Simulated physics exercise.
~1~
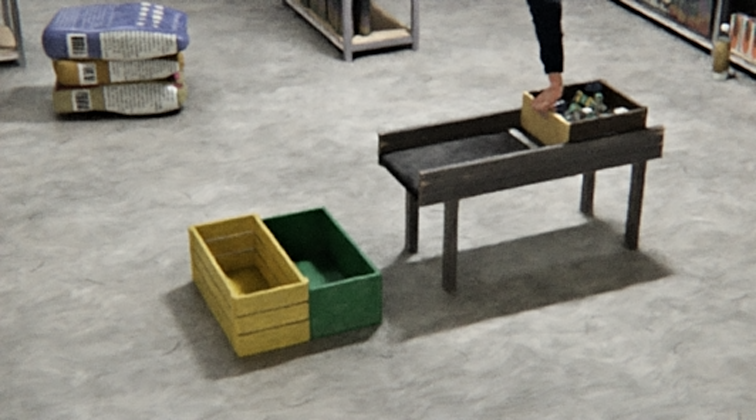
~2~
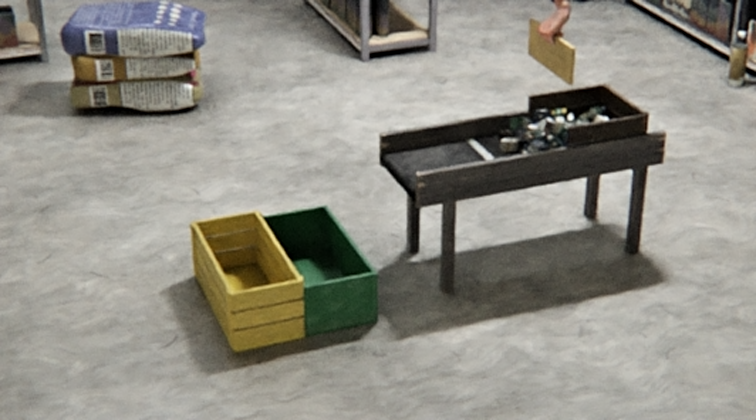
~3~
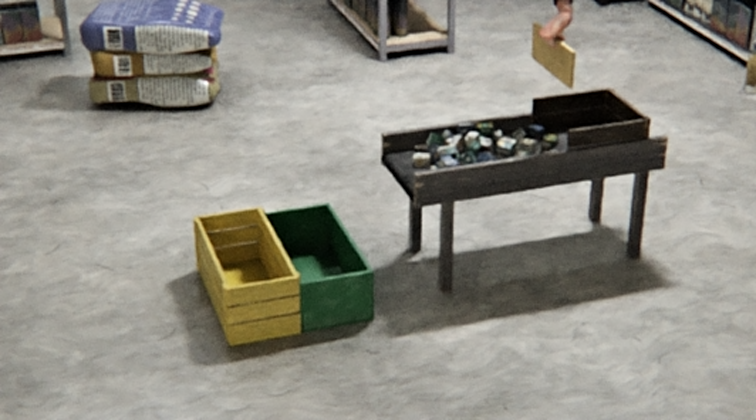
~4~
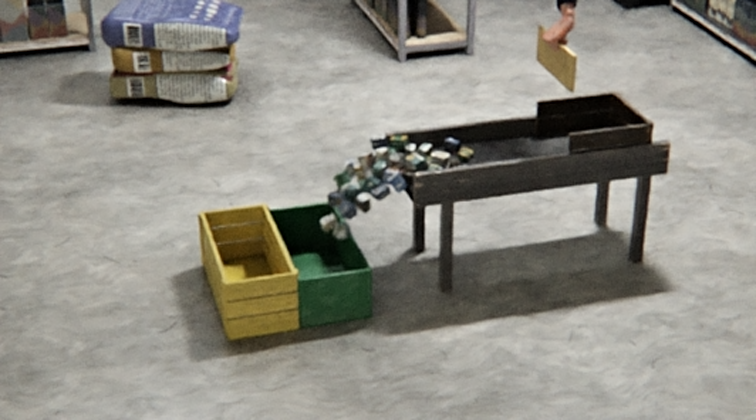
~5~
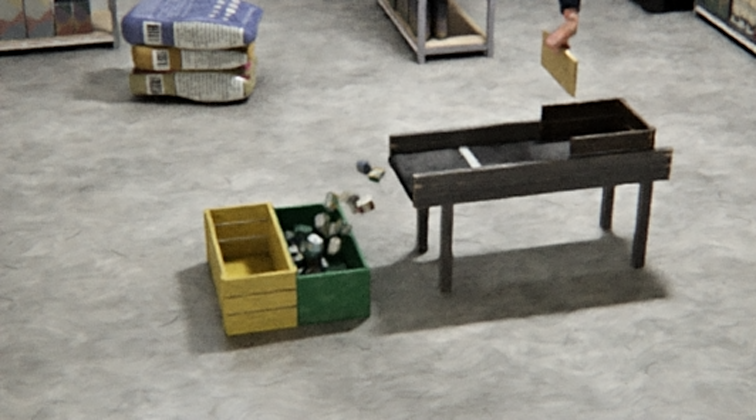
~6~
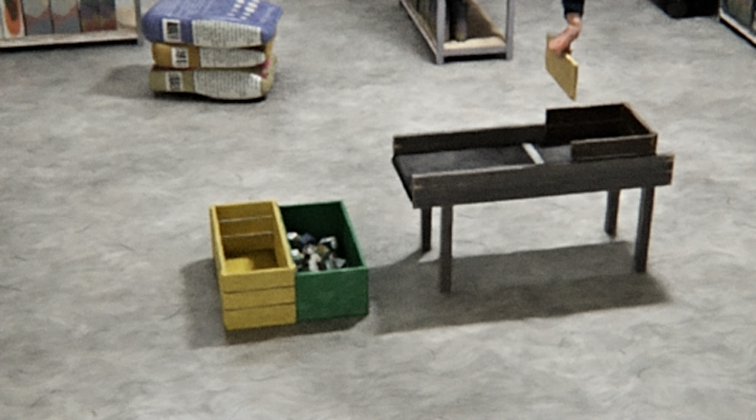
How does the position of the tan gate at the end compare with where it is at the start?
At the start the gate stands upright against the left side of the black pen, holding the cartons in. At the end it is held up in the air by the hand, clear above the pen and belt.
